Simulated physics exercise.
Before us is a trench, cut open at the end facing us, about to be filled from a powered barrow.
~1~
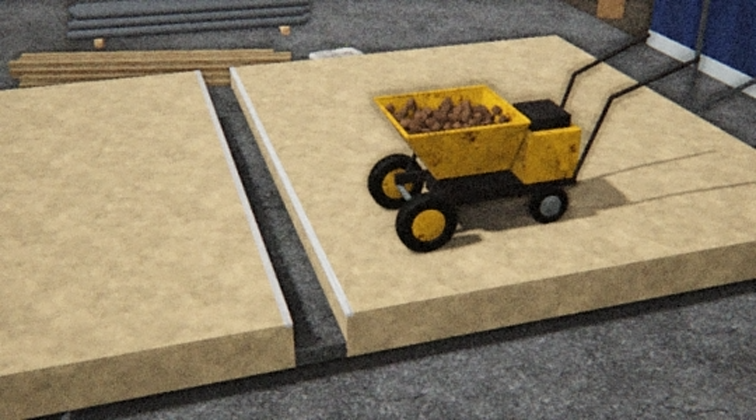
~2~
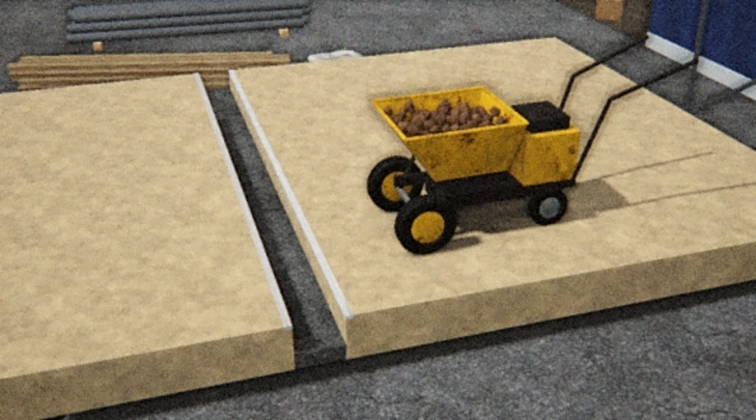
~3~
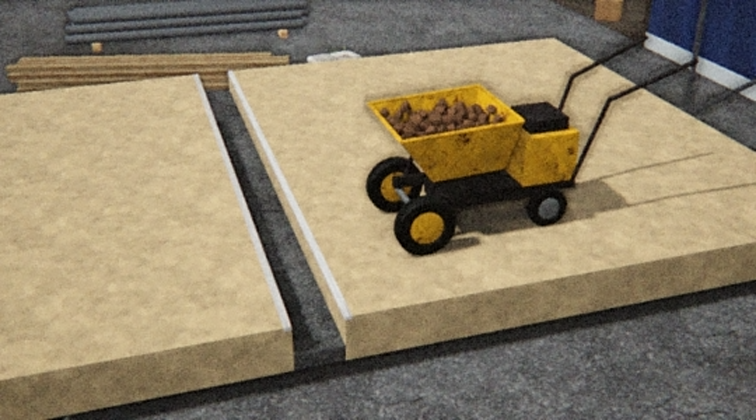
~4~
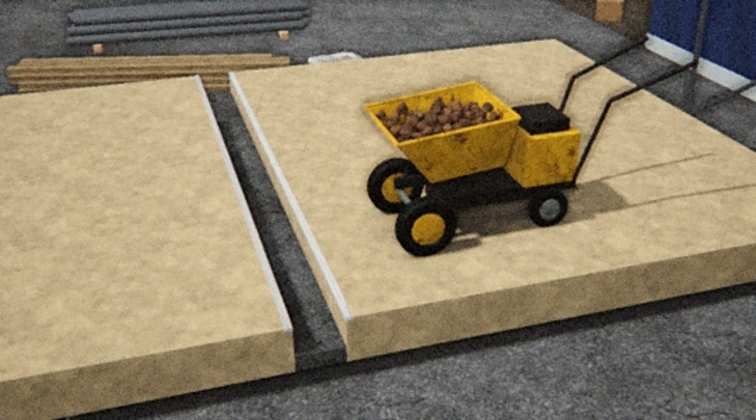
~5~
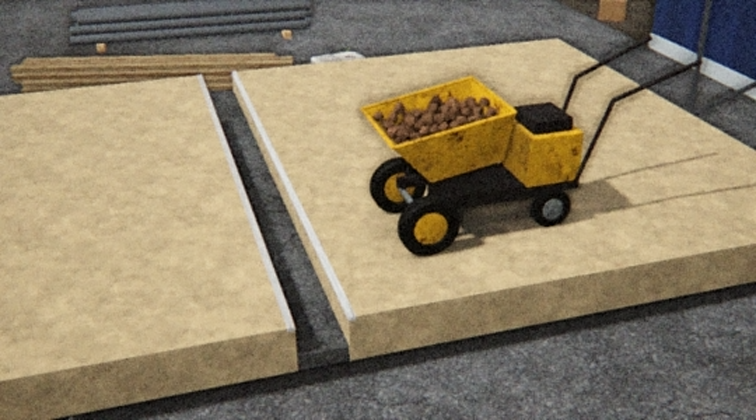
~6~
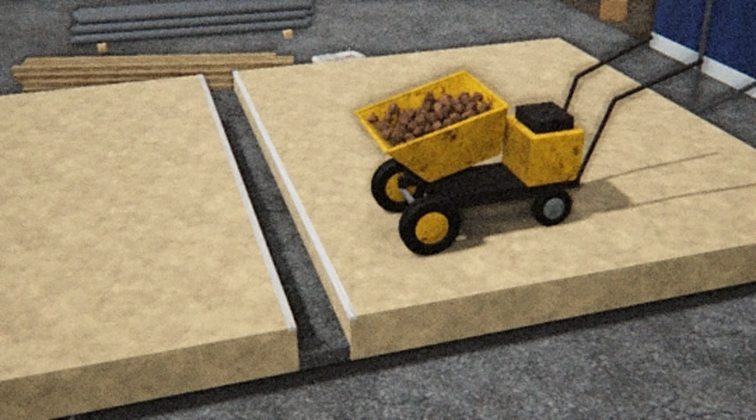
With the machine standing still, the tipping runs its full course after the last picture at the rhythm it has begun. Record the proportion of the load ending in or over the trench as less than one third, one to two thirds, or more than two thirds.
The share in the trench is beyond two thirds.
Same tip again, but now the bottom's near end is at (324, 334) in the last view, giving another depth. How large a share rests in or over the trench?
About 70 %.
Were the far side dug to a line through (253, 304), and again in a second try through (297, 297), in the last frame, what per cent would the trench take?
You'd get 100 % in the first case and 70 % in the second.
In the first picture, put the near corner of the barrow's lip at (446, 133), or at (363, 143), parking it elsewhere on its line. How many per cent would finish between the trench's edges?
Roughly 50 per cent at the first spot and 30 per cent at the second.
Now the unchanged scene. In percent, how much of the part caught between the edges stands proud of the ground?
I'd say around 20 percent.
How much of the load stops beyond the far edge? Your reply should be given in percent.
Estimate: Some 5 percent.
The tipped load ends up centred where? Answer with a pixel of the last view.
The centre settles at about (294, 259).
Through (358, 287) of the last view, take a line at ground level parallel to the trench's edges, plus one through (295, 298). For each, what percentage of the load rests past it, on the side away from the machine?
Roughly 100 and 20 %.
Shortly afterwards, skip tipped steeply; the whole lot in the skip.
Next, skip tipped right over; the bulk in the skip; a little in or heaped over the trench; a little falling.
Some moments later, skip tipped right over; near a quarter in the skip; only a few short of the trench; the bulk in or heaped over the trench; a little beyond it.
In the end, skip tipped right over; a little short of the trench; the bulk in or heaped over the trench; a little beyond it.
